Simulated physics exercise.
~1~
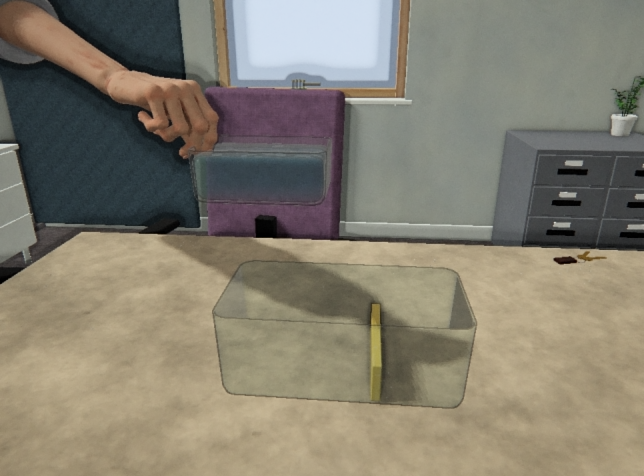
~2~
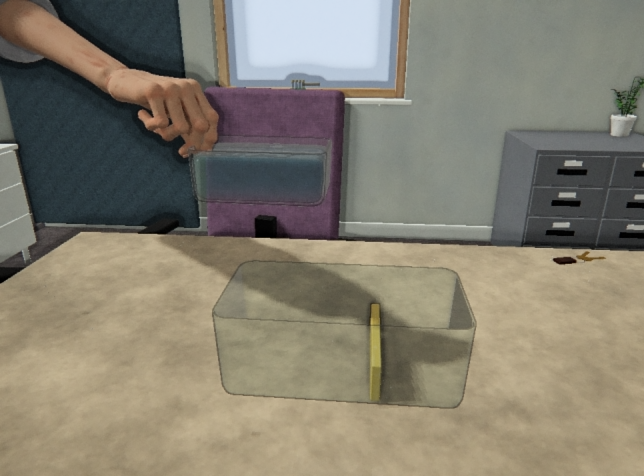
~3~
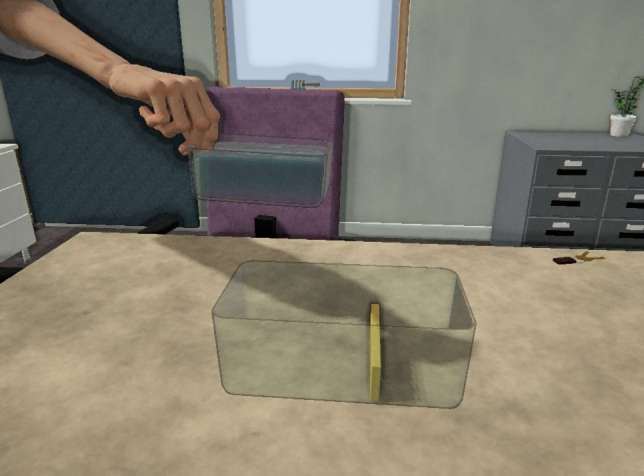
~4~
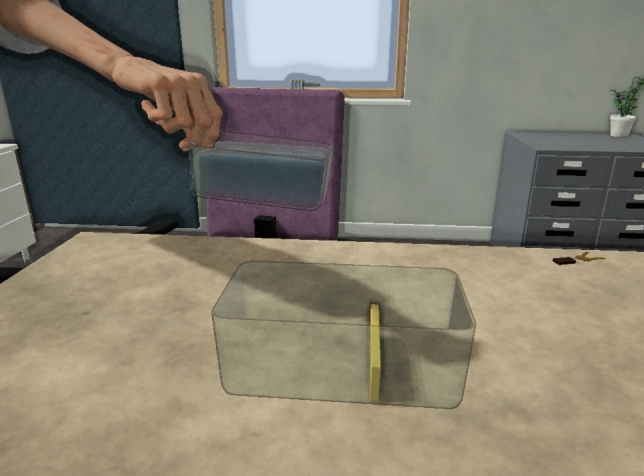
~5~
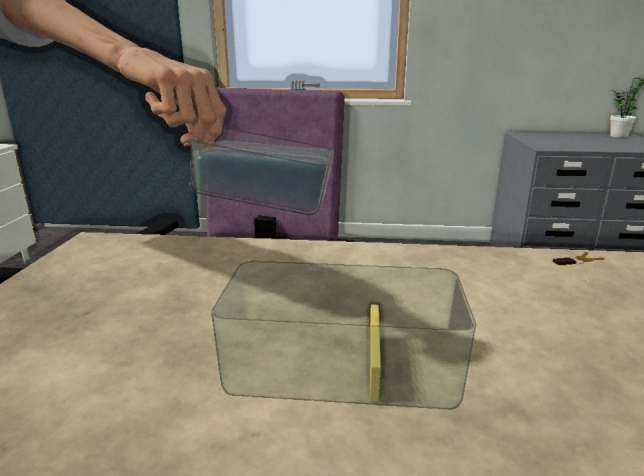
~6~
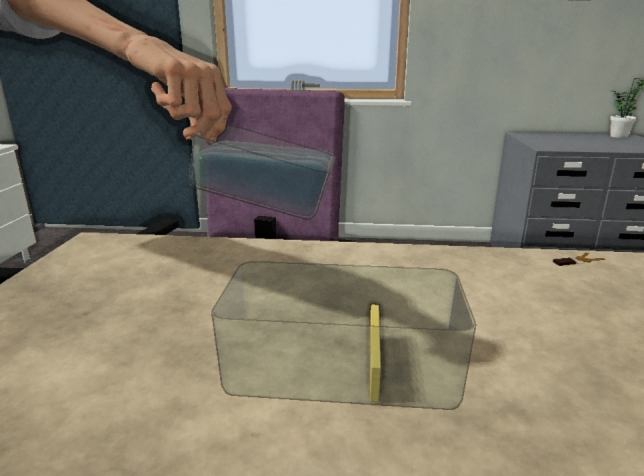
To begin with, a hand holds an oblong tub of water nearly level, above and behind a long clear basin with a low yellow wall across its floor. The hand then gradually tilts the tub, its right side dipping modestly while the basin stays still.
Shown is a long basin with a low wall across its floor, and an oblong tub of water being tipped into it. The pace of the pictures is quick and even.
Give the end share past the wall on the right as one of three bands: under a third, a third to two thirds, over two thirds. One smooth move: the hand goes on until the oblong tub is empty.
Seems the share right of the wall stays inside the range of a third to two thirds.
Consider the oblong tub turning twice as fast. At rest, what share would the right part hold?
Close to 30 in a hundred.
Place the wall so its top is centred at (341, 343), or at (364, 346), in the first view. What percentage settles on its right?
It would come to roughly 70 per cent the first time and roughly 60 per cent the second.
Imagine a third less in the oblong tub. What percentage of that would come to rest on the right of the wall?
It works out near 35 percent.
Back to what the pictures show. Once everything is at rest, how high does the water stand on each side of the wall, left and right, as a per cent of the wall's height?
It settles around 20 on the left side and around 50 on the right side.
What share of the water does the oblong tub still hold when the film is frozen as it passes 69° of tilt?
Remaining fraction: Approx. 30 %.
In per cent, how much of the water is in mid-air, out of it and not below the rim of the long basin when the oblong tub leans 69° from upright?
Something like 50 per cent of it.
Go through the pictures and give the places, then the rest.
It leans 0°; its right rim is at (328, 147); the water meets the walls at (204, 150) and (328, 153); the long basin's rim runs from (228, 287) to (466, 297); the wall's top is at (376, 333), in the first picture.
It leans 1°; its right rim is at (328, 147); the water meets the walls at (204, 150) and (327, 153), in the second picture.
It leans 3°; its right rim is at (329, 150); the water meets the walls at (204, 149) and (327, 154), in the third picture.
It leans 6°; its right rim is at (330, 154); the water meets the walls at (204, 148) and (328, 156), in the fourth picture.
It leans 10°; its right rim is at (331, 159); the water meets the walls at (205, 147) and (328, 157), in the fifth picture.
It leans 15°; its right rim is at (331, 165); the water meets the walls at (206, 148) and (332, 159); 1 per cent is over the edge, in the sixth picture.
A moment on, the tilt is 69° and 31 per cent is still to pour, 4 is left of the wall and 16 right of it.
Next, the tilt is 96° and 7 per cent is still to pour, 26 is left of the wall and 59 right of it.
Then the tilt is 97° and 1 per cent is still to pour, 36 is left of the wall and 58 right of it.
Later the tilt is 97° and 0 per cent is still to pour, 39 is left of the wall and 58 right of it.
At rest 39 per cent lies left of the wall, 58 right of it and 4 outside.
